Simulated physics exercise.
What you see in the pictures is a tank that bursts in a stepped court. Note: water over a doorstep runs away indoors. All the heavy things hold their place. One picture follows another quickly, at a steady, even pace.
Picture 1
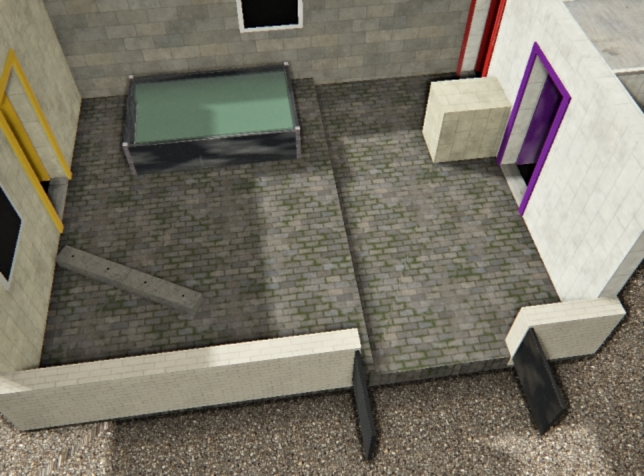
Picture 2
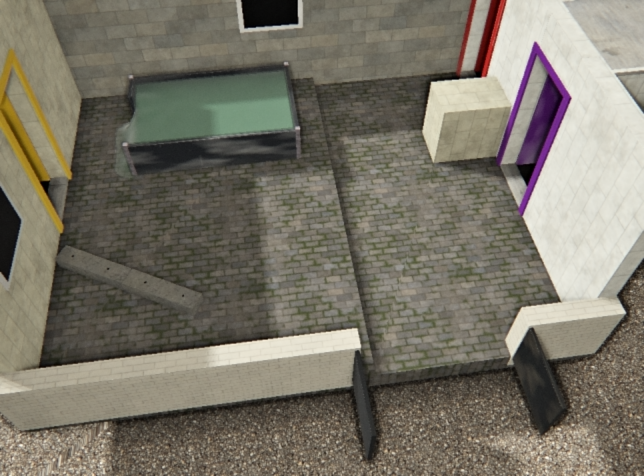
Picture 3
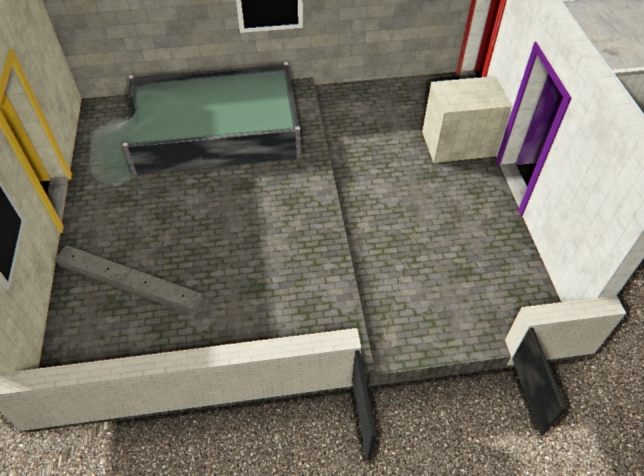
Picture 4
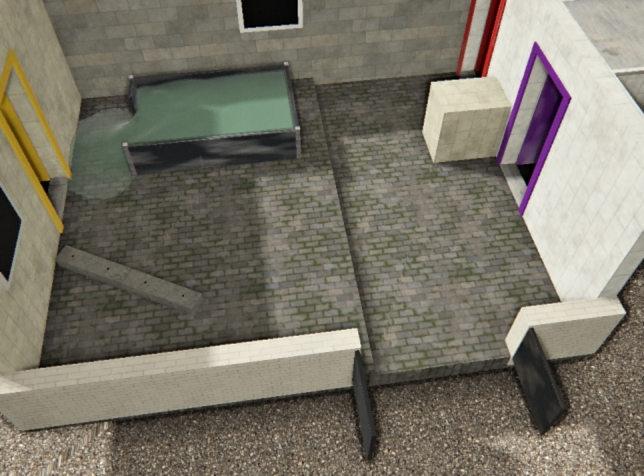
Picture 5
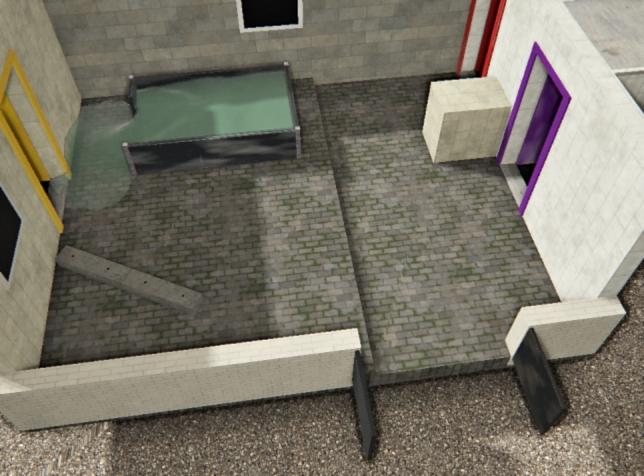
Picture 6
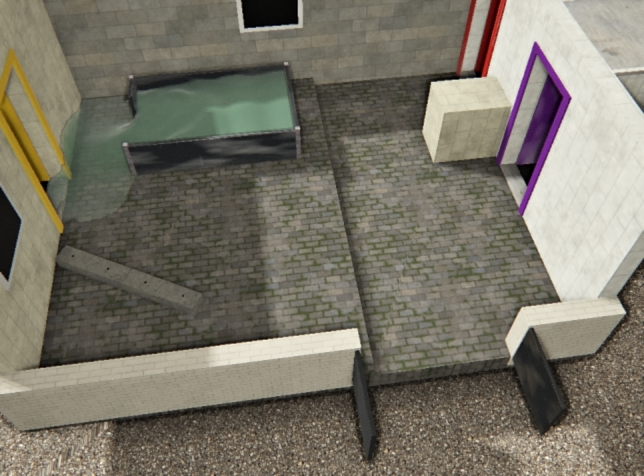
To begin with, a tank of still green water stands against the back wall of a paved, stepped court. Its left side opens and water pours out onto the paving, then the pale green sheet spreads left to the wall by the yellow-framed doorway and creeps slightly forward.
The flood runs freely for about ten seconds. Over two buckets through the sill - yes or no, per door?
Purple door - no, yellow door - yes, red door - no.
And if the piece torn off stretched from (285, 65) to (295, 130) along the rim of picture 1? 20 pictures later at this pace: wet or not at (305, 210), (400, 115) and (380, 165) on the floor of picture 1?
Untouched, soaked, soaked.
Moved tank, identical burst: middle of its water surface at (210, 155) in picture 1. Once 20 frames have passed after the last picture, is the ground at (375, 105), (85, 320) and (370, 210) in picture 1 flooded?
I'd say still dry for the first, swamped for the second and still dry for the third.
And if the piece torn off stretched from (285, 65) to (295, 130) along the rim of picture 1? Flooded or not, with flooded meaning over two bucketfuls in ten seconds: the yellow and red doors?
As I see it, the yellow door stays short of it and the red door tops the mark.
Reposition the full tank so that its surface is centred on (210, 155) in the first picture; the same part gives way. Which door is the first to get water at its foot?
Answer: The yellow-painted one.
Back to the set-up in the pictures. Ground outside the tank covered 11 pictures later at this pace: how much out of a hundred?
My estimate is roughly 20 percent.
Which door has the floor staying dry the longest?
My answer is the purple door.
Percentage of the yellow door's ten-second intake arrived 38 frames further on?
It should be near 95 percent of the ten-second total.
A moment on, water covers 10 % of the floor; the purple door not reached, the yellow door over two buckets in, the red door not reached.
Next, water covers 20 % of the floor; the purple door not reached, the yellow door over two buckets in, the red door not reached.
Then, water covers 40 % of the floor; the purple door not reached, the yellow door far over two buckets in, the red door not reached.
Later, water covers 75 % of the floor; the purple door not reached, the yellow door far over two buckets in, the red door wet at the sill, nothing in.
In the end, water covers 90 % of the floor; the purple door wet at the sill, nothing in, the yellow door far over two buckets in, the red door wet at the sill, nothing in.
